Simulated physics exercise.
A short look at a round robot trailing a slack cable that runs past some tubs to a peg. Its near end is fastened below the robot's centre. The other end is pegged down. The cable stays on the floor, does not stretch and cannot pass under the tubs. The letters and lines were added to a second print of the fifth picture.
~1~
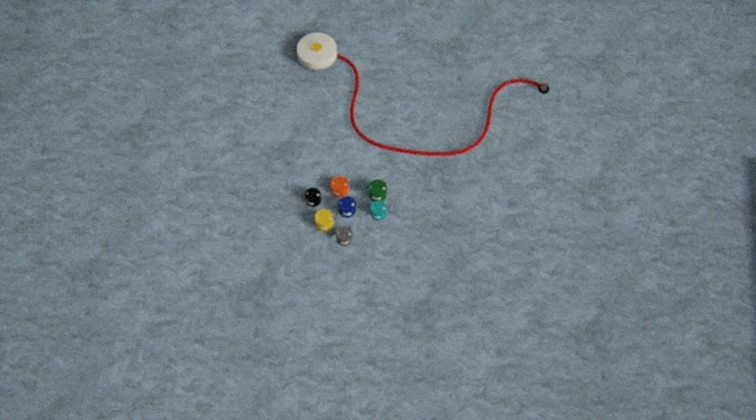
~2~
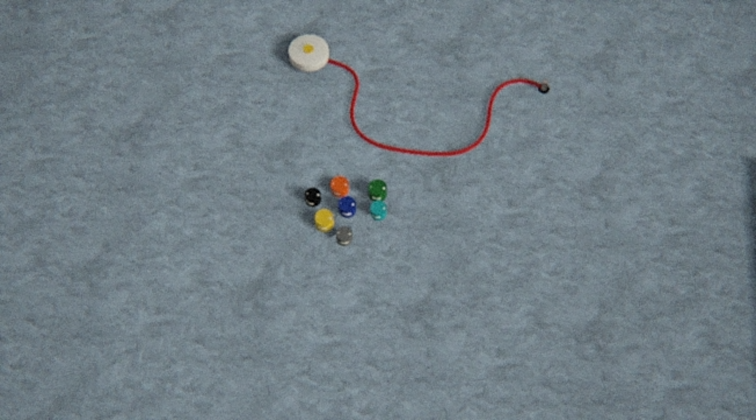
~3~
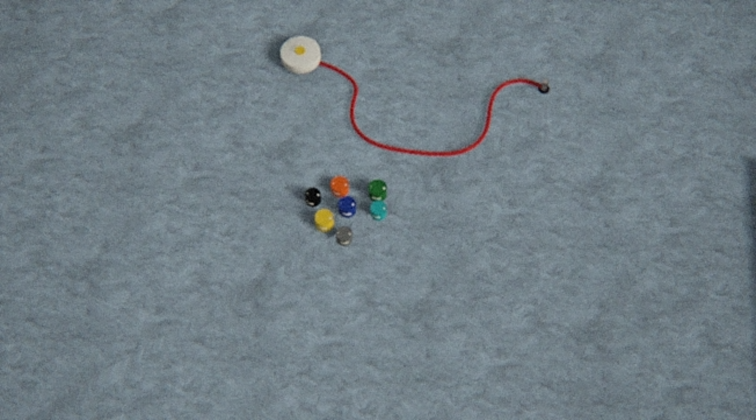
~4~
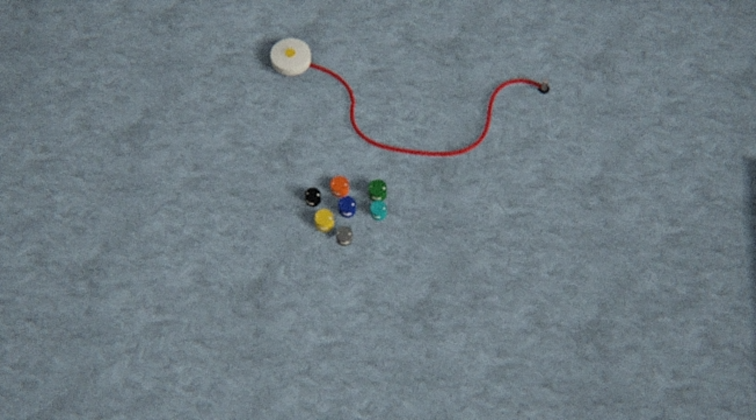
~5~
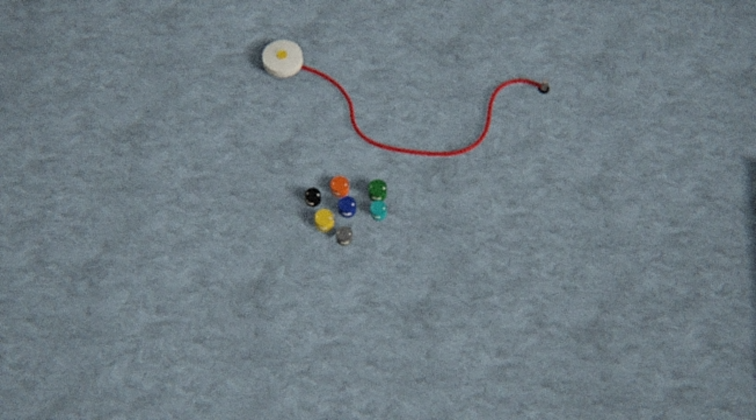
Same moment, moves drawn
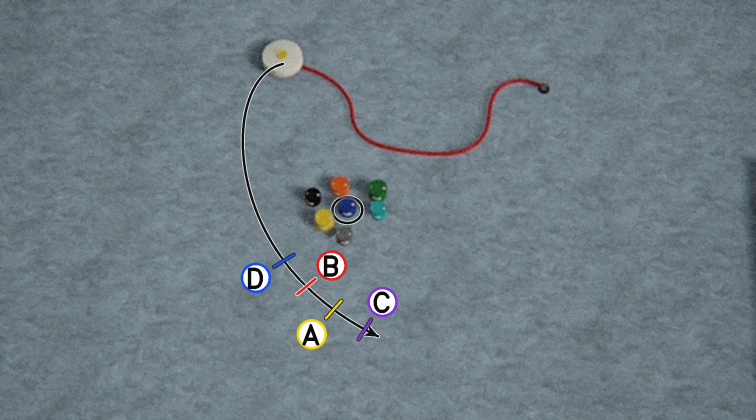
On a mottled blue-grey surface, a round white disc trailing a curved red cord slides slowly a short way left and slightly downward, while the cord's far end and the cluster of seven small coloured tubs below stay still.
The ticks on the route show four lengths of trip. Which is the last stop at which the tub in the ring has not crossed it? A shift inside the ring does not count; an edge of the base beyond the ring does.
Up to mark A.
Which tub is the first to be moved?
Black.
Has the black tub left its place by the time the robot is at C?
Yes.
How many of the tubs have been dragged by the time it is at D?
The count is none.
On the copy, A at (334, 310); B at (306, 286); C at (365, 330); D at (284, 261); the ring at (347, 210); the route from (283, 64) via (254, 204) to (378, 337).
On A. First, robot (242, 139); blue tub (347, 207).
Then, robot (269, 235); blue tub (347, 207).
Finally, robot (333, 306); blue tub (348, 207); orange tub (342, 189); black tub (332, 206); the blue tub is still in its ring.
By contrast, B is safe but short; C drags the ringed tub to (365, 214); D is safe but short.
